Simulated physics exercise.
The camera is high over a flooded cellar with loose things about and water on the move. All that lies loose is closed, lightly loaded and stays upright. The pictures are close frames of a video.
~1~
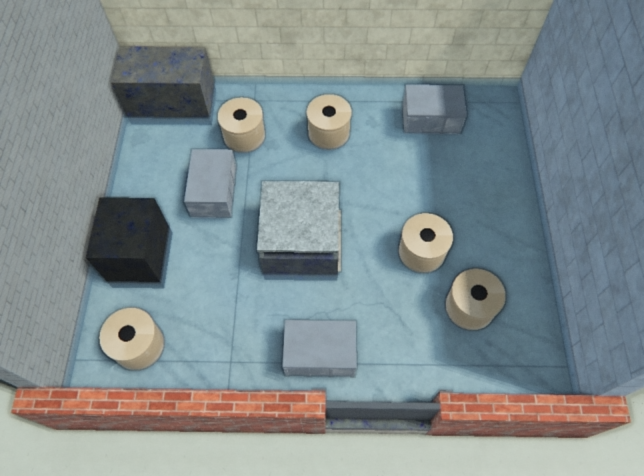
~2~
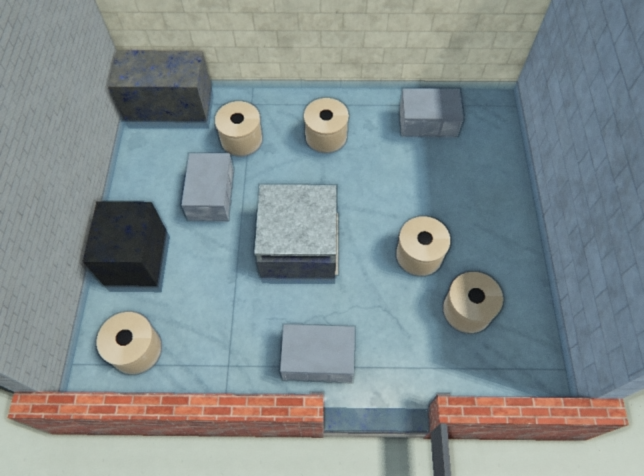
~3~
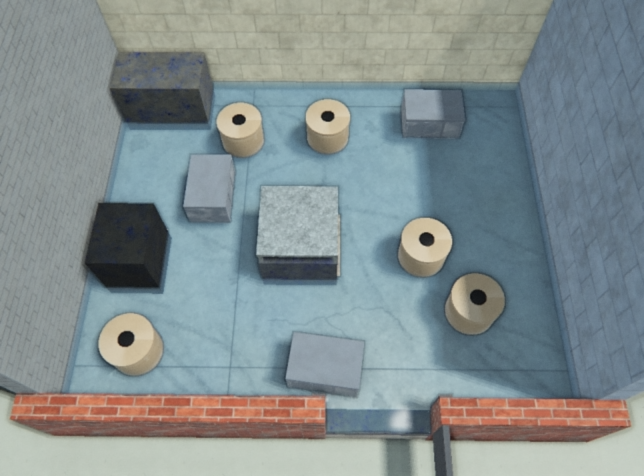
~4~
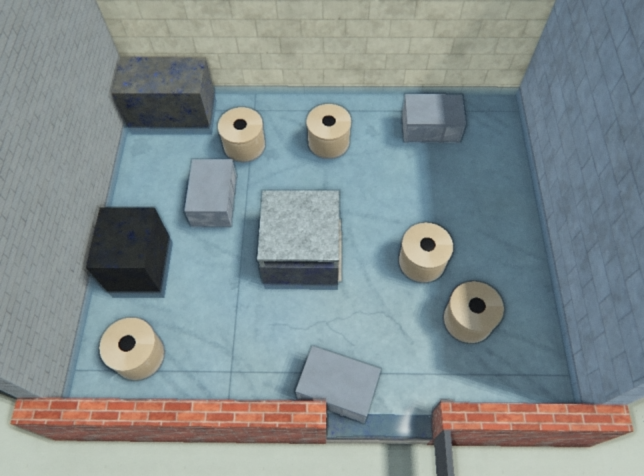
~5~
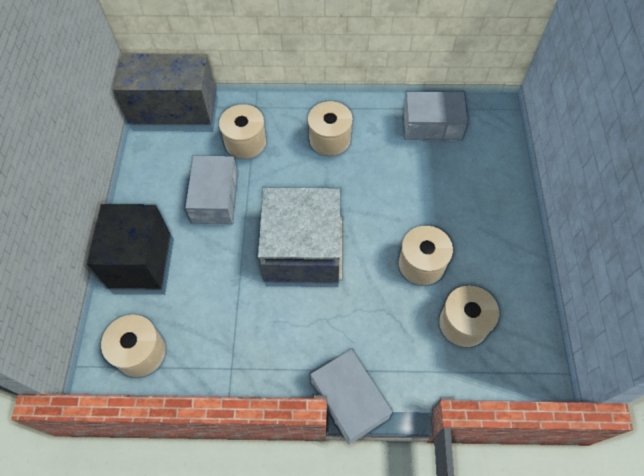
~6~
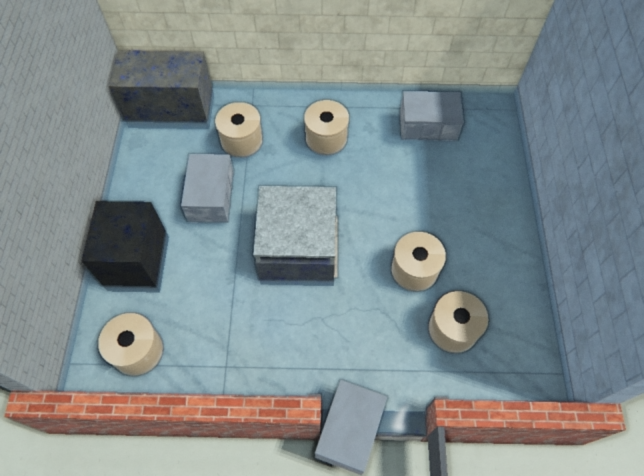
A grey box floats near the gap in a low red brick wall, in a flooded blue cellar seen from high above. Around a speckled grey block in the middle sit five tan tubs with black spots, other grey boxes, and darker blocks at left. The gate swings outward, then the box drifts down and right, turning clockwise into the gap, while the two right-hand tubs shift slightly and the view jiggles faintly.
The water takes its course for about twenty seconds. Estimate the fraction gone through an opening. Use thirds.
It is one to two thirds.
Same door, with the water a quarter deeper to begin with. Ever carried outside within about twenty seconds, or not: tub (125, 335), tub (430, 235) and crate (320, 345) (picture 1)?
In that order: Yes, through, yes.
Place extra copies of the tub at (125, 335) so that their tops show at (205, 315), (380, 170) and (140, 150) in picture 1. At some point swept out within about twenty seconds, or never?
As listed: Through, out, inside.
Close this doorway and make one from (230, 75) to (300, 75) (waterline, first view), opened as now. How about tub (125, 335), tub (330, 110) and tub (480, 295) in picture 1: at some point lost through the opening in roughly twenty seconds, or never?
In that order: Still in, washed out, kept in.
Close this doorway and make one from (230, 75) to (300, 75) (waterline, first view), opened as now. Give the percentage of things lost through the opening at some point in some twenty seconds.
I make it 50 per cent.
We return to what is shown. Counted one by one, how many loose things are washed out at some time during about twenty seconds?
That makes 4.
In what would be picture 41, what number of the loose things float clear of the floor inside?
The number is 5.
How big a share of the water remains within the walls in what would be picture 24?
Some 76 per cent.
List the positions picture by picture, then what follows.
A crate at (320, 344) floats; a tub at (479, 293) floats; 0 of 8 have shifted, in the first picture.
A crate at (318, 349) floats; a tub at (476, 296), afloat; 0 of 8 have shifted, in the second picture.
A crate at (325, 360), afloat, close to its start; a tub at (478, 298) floats; 1 of 8 have shifted, in the third picture.
A crate at (339, 380) floats, close to its start; a tub at (477, 306), afloat, close to its start; 1 of 8 have shifted, in the fourth picture.
A crate at (351, 393), afloat, a stride from its start; a tub at (472, 310) floats, close to its start; 3 of 8 have shifted, in the fifth picture.
A crate at (352, 424) floats, a stride from its start; a tub at (462, 316) floats, close to its start; 3 of 8 have shifted, in the sixth picture.
A moment on, 1 of 8 are out; 7 afloat.
Next, 3 of 8 are out; 5 afloat.
Later, 3 of 8 are out; 5 afloat.
In the end, 4 of 8 are out; 4 afloat.
